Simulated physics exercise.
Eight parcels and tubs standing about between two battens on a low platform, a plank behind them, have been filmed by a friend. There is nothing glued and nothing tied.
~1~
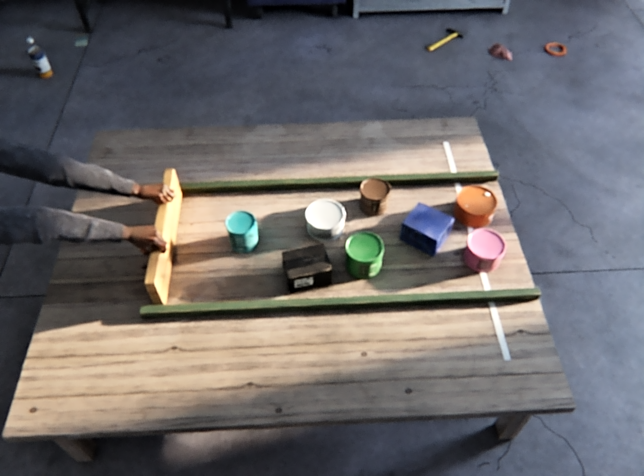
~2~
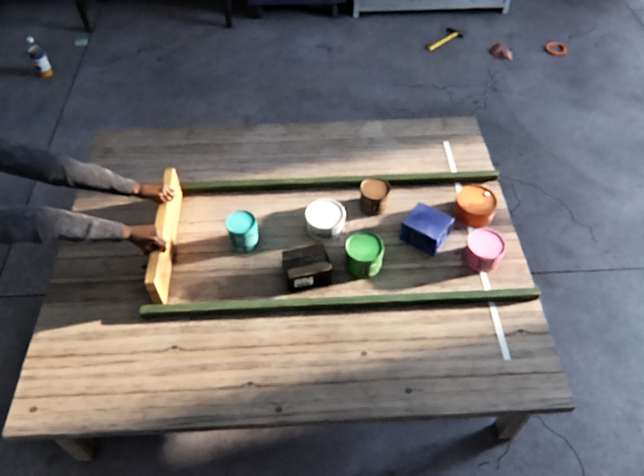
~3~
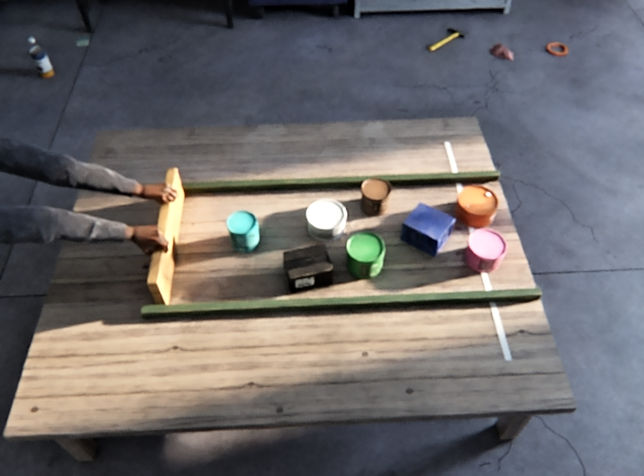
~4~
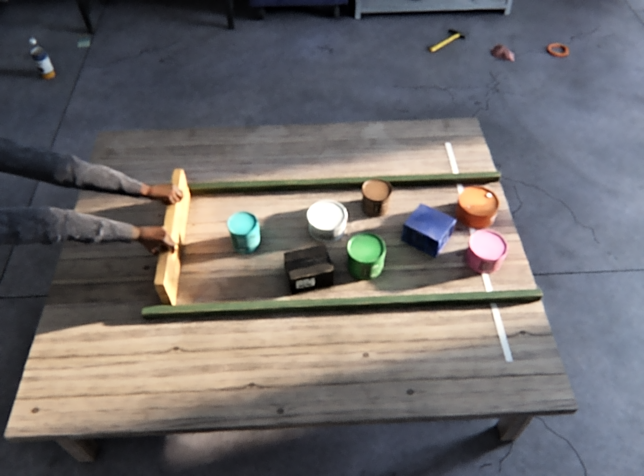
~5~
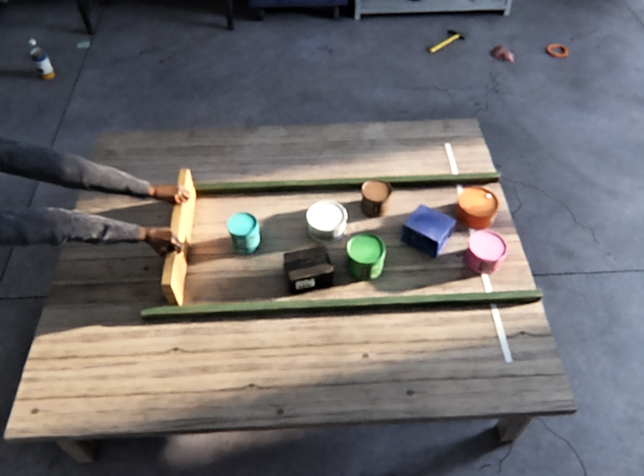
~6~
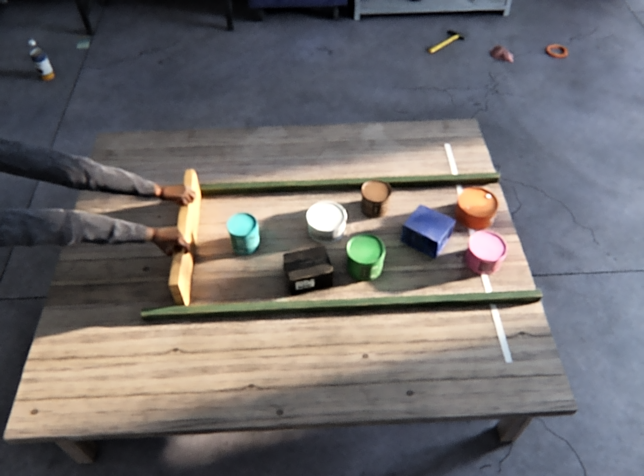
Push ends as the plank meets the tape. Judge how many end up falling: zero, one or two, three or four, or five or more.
My judgement: Three or four.
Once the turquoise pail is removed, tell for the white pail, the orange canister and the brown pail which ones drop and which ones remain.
Result - white pail: It stays aboard; orange canister: It comes off; brown pail: It stays aboard.
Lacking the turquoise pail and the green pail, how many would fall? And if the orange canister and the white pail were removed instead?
The number fallen is 3, and in the other try 3.
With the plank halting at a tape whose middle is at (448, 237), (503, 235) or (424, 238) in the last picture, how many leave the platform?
It would be 1, 8 and 0.
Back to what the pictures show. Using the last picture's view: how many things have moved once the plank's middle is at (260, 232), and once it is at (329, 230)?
At the first point the count is 1, at the second it's 5.
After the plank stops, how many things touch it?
Tally at the end: 4.
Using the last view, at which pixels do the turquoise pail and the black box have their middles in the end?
Roughly at (493, 234) and at (508, 266), in that order.
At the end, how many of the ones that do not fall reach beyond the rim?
The tally is 0.
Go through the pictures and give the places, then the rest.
In the first frame, orange canister (475, 206); pink pail (484, 251); blue crate (426, 229); plank (165, 235); tape (472, 234).
In the second frame, pink pail (484, 251); black box (307, 268).
In the third frame, blue crate (427, 229); plank (168, 234).
In the fourth frame, orange canister (477, 207); green pail (365, 257).
In the fifth frame, pink pail (486, 253); brown pail (376, 199).
In the sixth frame, orange canister (476, 208); pink pail (485, 253); blue crate (427, 231); plank (186, 236); tape (473, 236).
Early on, none off yet; orange canister at rest near (476, 208); pink pail at rest near (485, 253); blue crate at rest near (427, 231).
A while later, none off yet; orange canister at rest near (476, 208); pink pail at rest near (485, 253); blue crate travelled a little near (434, 227).
Finally, the number that fall off is three or four; lost, green pail, blue crate, pink pail and orange canister.
